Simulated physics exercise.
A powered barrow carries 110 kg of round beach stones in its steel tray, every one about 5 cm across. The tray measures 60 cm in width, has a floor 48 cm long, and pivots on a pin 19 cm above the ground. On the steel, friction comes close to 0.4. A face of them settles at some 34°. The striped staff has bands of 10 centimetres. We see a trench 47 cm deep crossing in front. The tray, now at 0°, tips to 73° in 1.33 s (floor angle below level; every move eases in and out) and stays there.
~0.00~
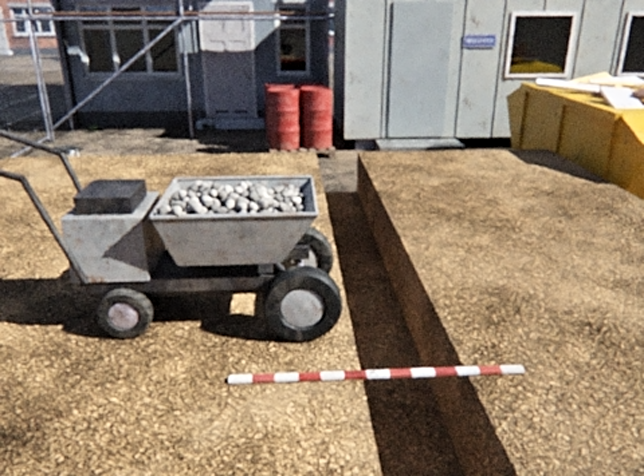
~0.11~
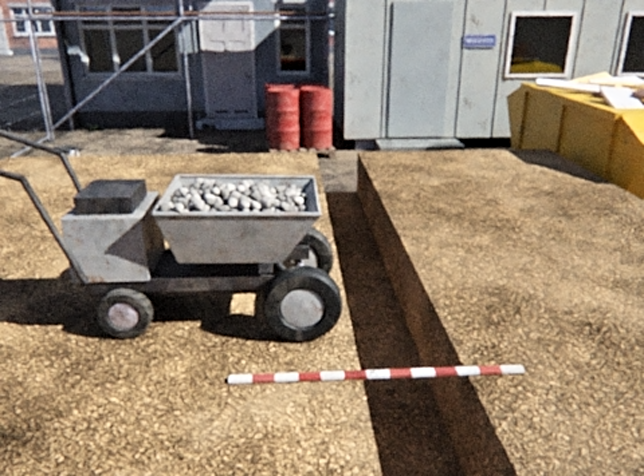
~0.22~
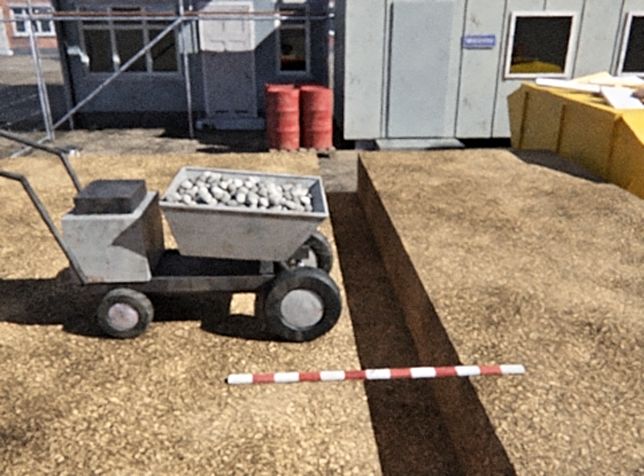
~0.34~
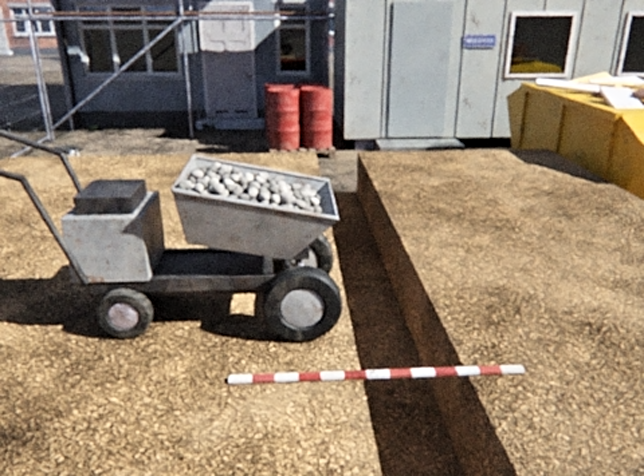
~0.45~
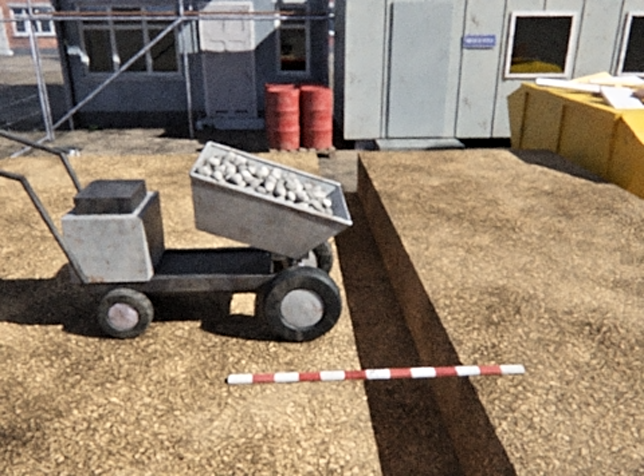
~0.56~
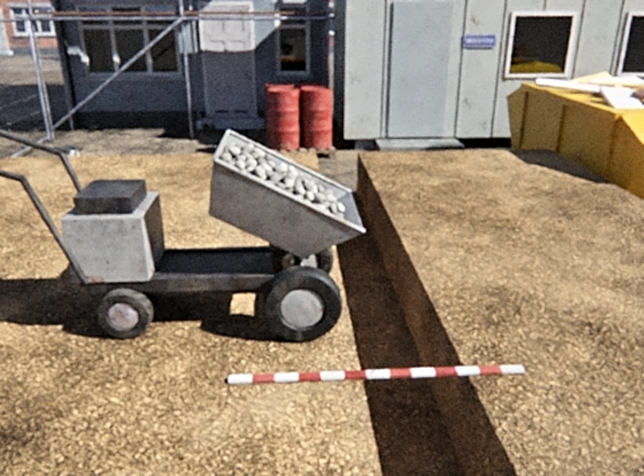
A powered barrow stood at the left edge of a trench with a load of round stones, and its steel tray gradually tilted forward to the right, its back end rising steeply.
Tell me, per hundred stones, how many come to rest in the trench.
63 per hundred.
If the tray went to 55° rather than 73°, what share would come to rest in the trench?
It would be close to 50 percent.
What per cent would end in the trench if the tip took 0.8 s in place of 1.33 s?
Close to 50 per cent then.
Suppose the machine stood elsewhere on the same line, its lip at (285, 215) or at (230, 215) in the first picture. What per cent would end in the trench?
First spot about 95, second spot about 90 per cent.
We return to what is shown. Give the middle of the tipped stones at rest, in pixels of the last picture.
Roughly (418, 367), I'd say.
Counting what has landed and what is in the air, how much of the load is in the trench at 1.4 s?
I'd put it near 35 per cent.
After 1.0 s the floor is at 62°; 98 % in the tray, 2 % in the trench; the foremost stones are at (407, 256).
After 1.4 s the floor is at 73°; 41 % in the tray, 33 % in the trench, 26 % past the trench; the foremost stones are at (499, 297).
After 1.8 s the floor is at 73°; 14 % in the tray, 48 % in the trench, 38 % past the trench; the foremost stones are at (588, 305).
After 3.7 s the floor is at 73°; 0 % in the tray, 63 % in the trench, 37 % past the trench; the foremost stones are at (639, 292).
